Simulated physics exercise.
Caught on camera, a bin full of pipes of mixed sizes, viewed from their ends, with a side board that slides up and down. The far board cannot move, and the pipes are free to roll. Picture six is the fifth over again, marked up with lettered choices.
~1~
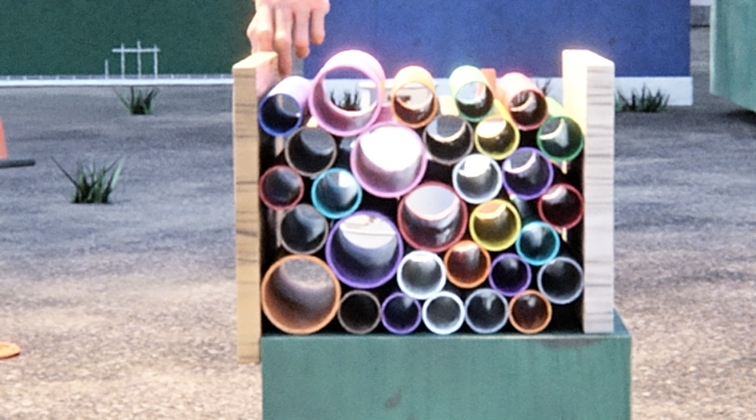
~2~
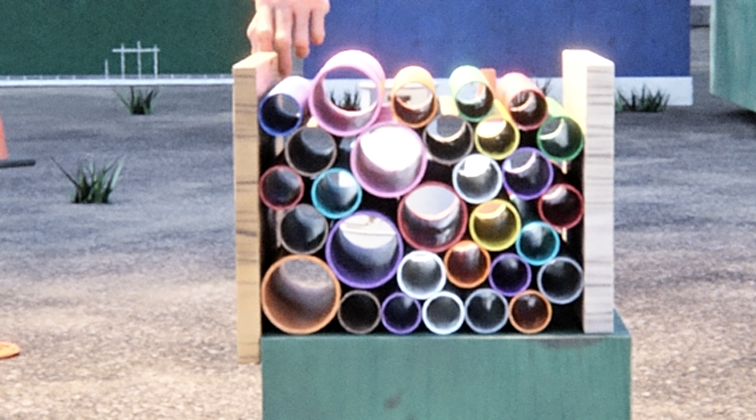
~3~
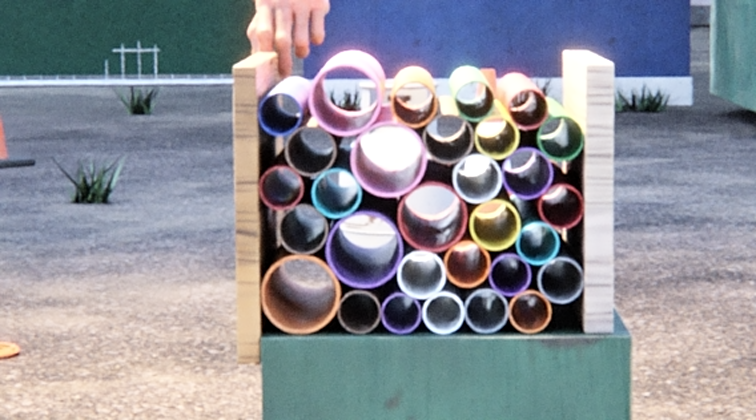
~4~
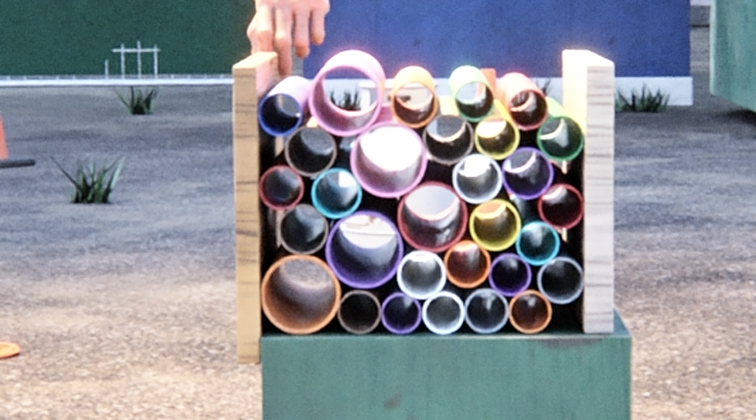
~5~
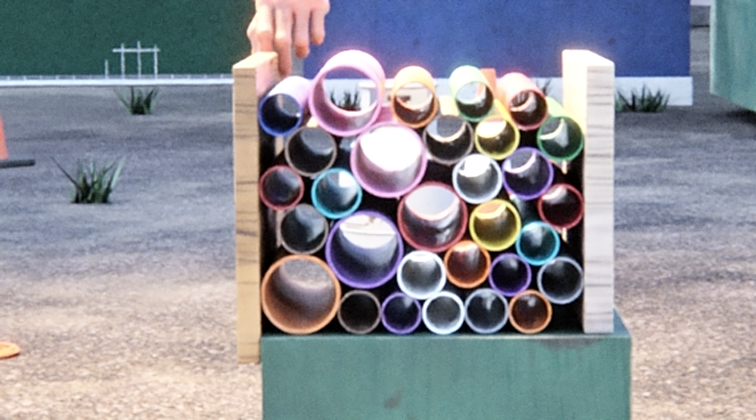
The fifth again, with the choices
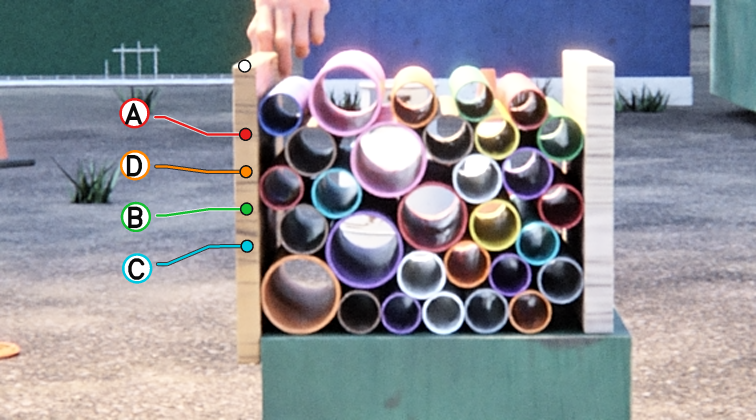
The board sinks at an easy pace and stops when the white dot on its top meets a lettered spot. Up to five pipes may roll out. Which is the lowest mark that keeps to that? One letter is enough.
At most to C.
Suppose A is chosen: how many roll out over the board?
At A the number is none.
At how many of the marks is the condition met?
Four of them.
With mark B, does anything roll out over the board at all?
At B: Yes.
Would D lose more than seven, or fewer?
Fewer than seven.
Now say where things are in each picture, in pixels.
The first picture shows side board (261, 195); an orange pipe (300, 295); an orange pipe (530, 311).
The second picture shows an orange pipe (530, 311); an orange pipe (467, 264).
The third picture shows a turquoise pipe (337, 194); a purple pipe (527, 174).
The fourth picture shows a pink pipe (345, 99); side board (261, 195).
The fifth picture shows an orange pipe (300, 295); an orange pipe (530, 311); an orange pipe (467, 264).
On the marked copy, A at (245, 134); B at (246, 209); C at (247, 246); D at (246, 172); the white dot at (244, 67).
Following C. Soon after the start, top of the board (258, 148).
Later, top of the board (260, 241).
In the end, top of the board (260, 245), four out over the board.
As for the rest, A none out over the board; B one out over the board; D none out over the board.
